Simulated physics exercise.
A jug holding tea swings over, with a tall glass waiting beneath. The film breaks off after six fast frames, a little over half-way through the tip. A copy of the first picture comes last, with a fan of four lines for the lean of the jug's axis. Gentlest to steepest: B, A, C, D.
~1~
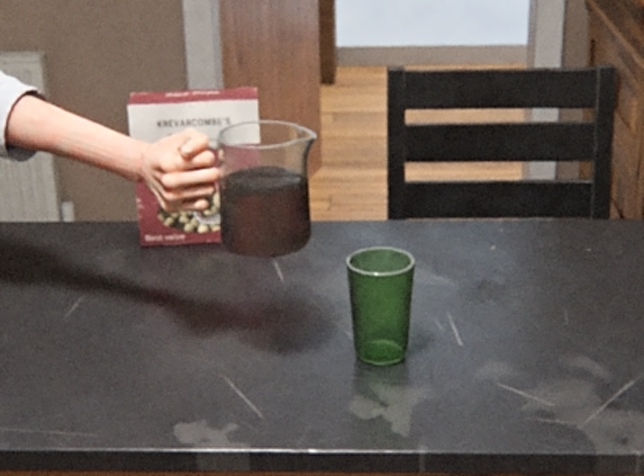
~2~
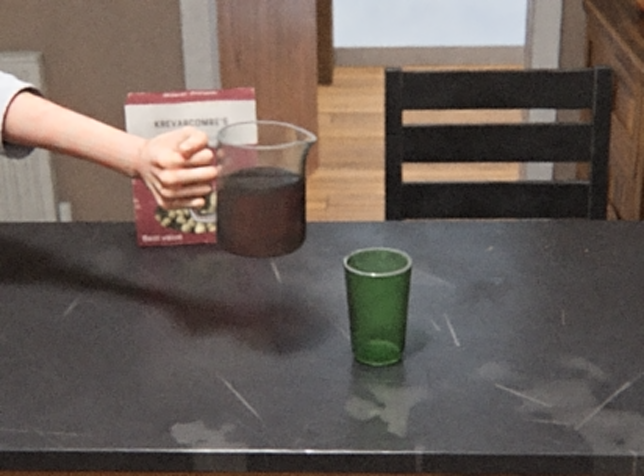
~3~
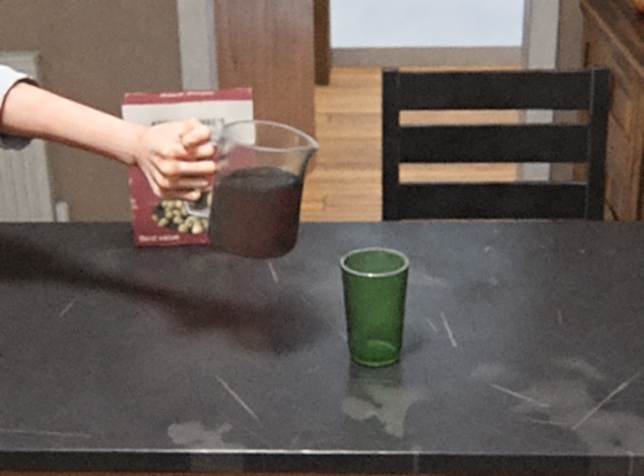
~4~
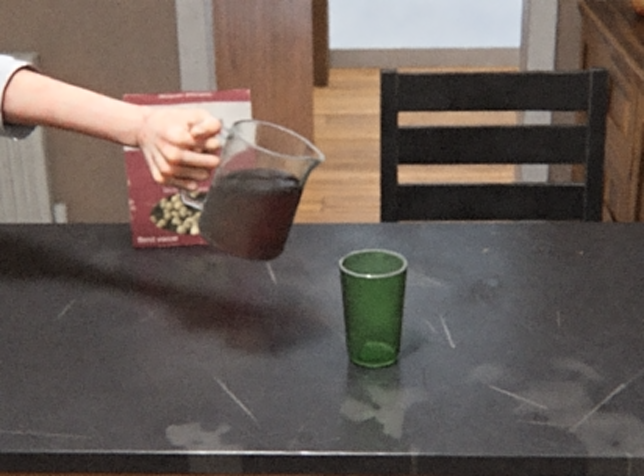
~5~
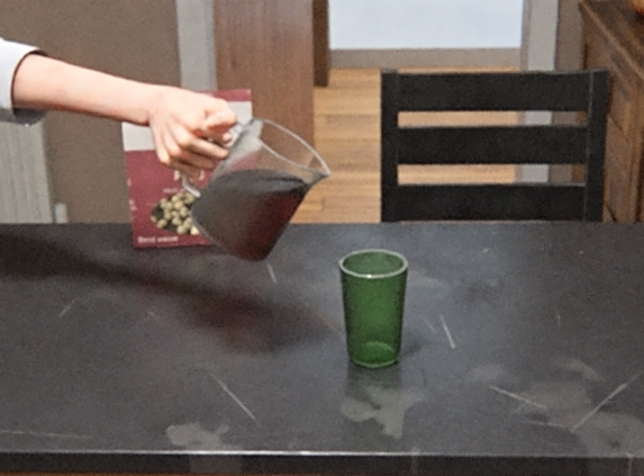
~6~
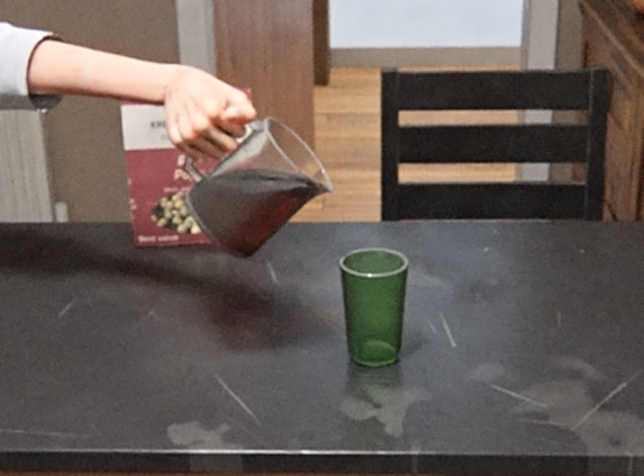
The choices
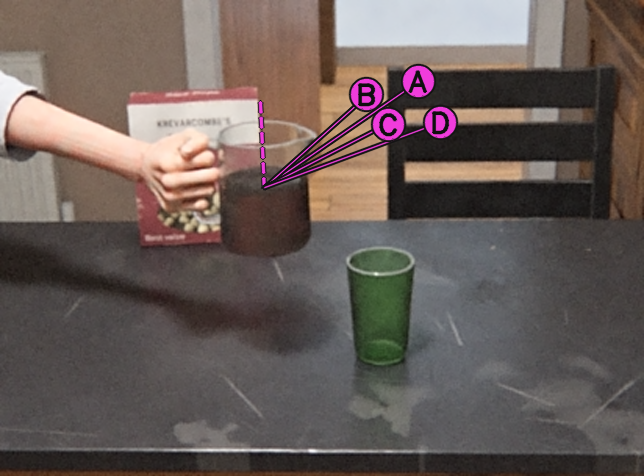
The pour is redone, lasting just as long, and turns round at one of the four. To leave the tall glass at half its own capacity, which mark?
Tilt D does it best.
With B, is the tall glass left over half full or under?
Under.
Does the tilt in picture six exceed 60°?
No.
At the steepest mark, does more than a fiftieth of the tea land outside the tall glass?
No, it does not.
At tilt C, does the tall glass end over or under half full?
Under half.
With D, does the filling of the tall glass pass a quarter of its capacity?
Yes.
In magenta, A at (404, 91); B at (354, 106); C at (373, 131); D at (424, 128).
Choosing A, the tall glass ends with about 13 % of what it can hold.
Choosing B, the tall glass ends with about 3 % of what it can hold.
Choosing C, the tall glass ends with about 29 % of what it can hold.
Choosing D, the tall glass ends with about 50 % of what it can hold.
